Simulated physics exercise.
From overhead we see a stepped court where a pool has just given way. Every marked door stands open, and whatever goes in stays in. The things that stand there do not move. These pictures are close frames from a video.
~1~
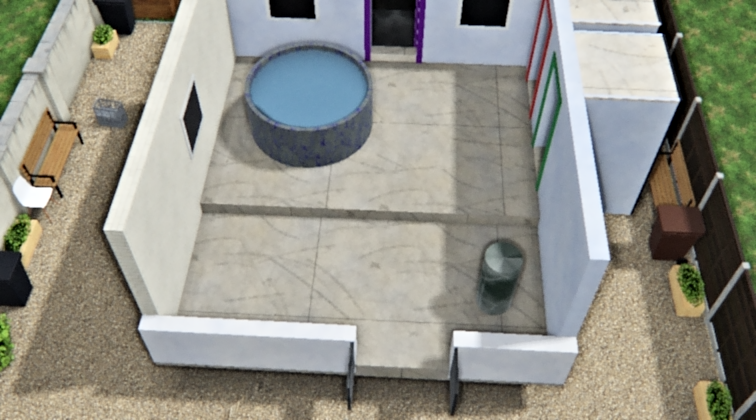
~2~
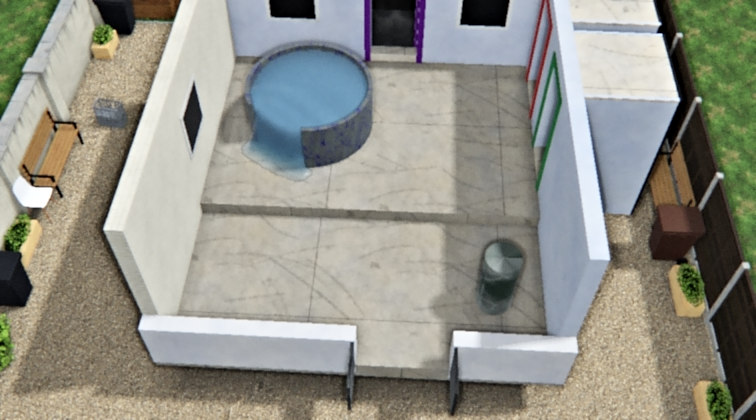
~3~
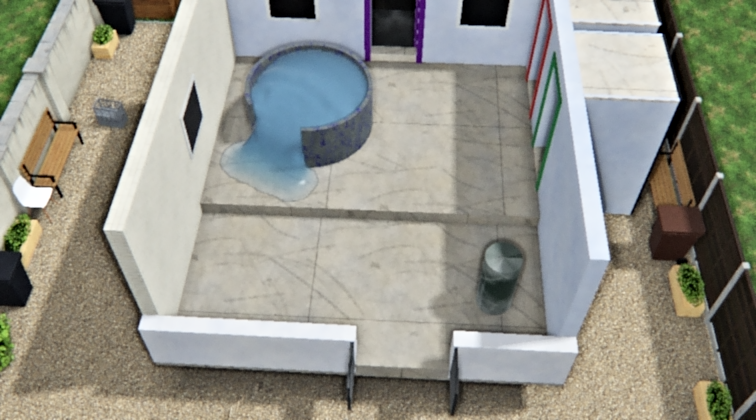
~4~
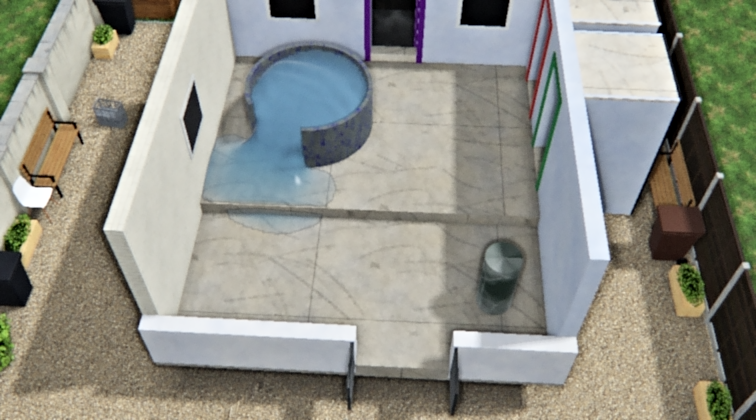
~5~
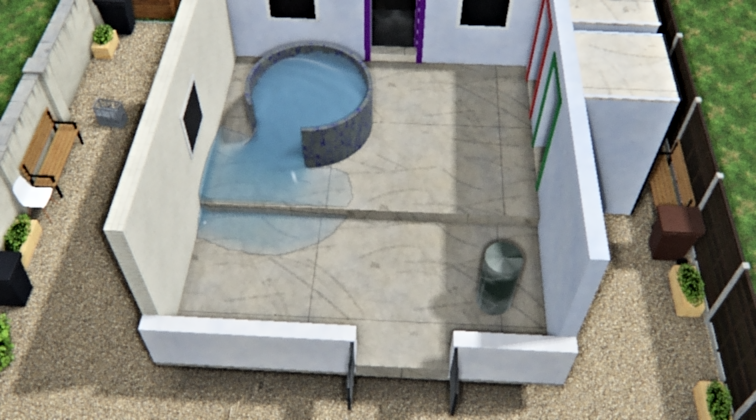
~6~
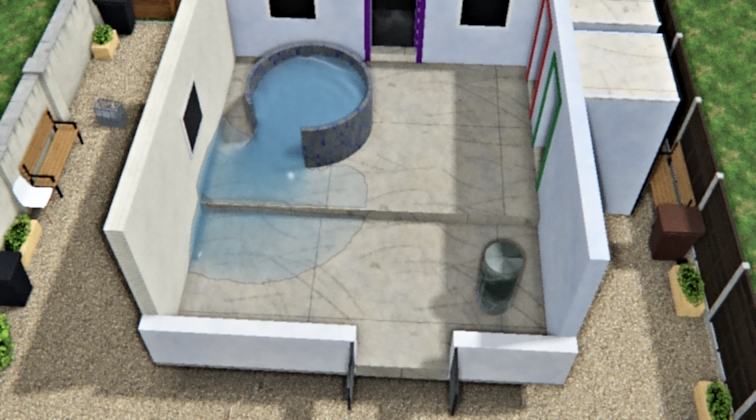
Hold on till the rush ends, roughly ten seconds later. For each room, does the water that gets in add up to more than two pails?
The green door keeps it to two buckets; the red door keeps it to two buckets; the purple door keeps it to two buckets.
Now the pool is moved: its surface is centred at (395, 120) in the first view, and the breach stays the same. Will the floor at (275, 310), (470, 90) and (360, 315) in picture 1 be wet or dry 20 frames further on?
Going through the three places: In the spill, out of reach, in the spill.
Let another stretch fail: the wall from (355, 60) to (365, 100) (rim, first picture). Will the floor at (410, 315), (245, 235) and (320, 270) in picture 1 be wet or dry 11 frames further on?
Bone-dry, bone-dry, bone-dry.
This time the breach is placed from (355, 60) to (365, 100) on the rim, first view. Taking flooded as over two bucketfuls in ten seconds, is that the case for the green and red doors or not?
Result - green door: Clears the line; red door: Clears the line.
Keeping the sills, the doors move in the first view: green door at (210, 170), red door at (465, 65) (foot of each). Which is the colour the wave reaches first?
I'd go with the green door.
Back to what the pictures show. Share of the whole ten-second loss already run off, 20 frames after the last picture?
Around 10 per cent.
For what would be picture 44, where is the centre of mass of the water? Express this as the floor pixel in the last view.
The balance point is around (350, 238).
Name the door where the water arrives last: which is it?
Last in line is the red one.
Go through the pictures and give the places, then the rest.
In the first frame, the round pool at (309, 88) is whole and still.
In the second frame, the front is at (308, 173), out from the gap at (275, 145).
In the third frame, water pours out at (276, 147) and has run to (301, 194).
In the fourth frame, the front is at (203, 193), out from the gap at (276, 149).
In the fifth frame, water pours out at (276, 149) and has run to (198, 233).
In the sixth frame, water pours out at (276, 148) and has run to (189, 269).
A moment on, water covers 30 % of the floor; the green door not reached, the red door not reached, the purple door not reached.
Next, water covers 35 % of the floor; the green door not reached, the red door not reached, the purple door not reached.
Then, water covers 55 % of the floor; the green door not reached, the red door not reached, the purple door not reached.
Later, water covers 65 % of the floor; the green door wet at the sill, nothing in, the red door not reached, the purple door wet at the sill, nothing in.
In the end, water covers 65 % of the floor; the green door wet at the sill, nothing in, the red door wet at the sill, nothing in, the purple door wet at the sill, nothing in.
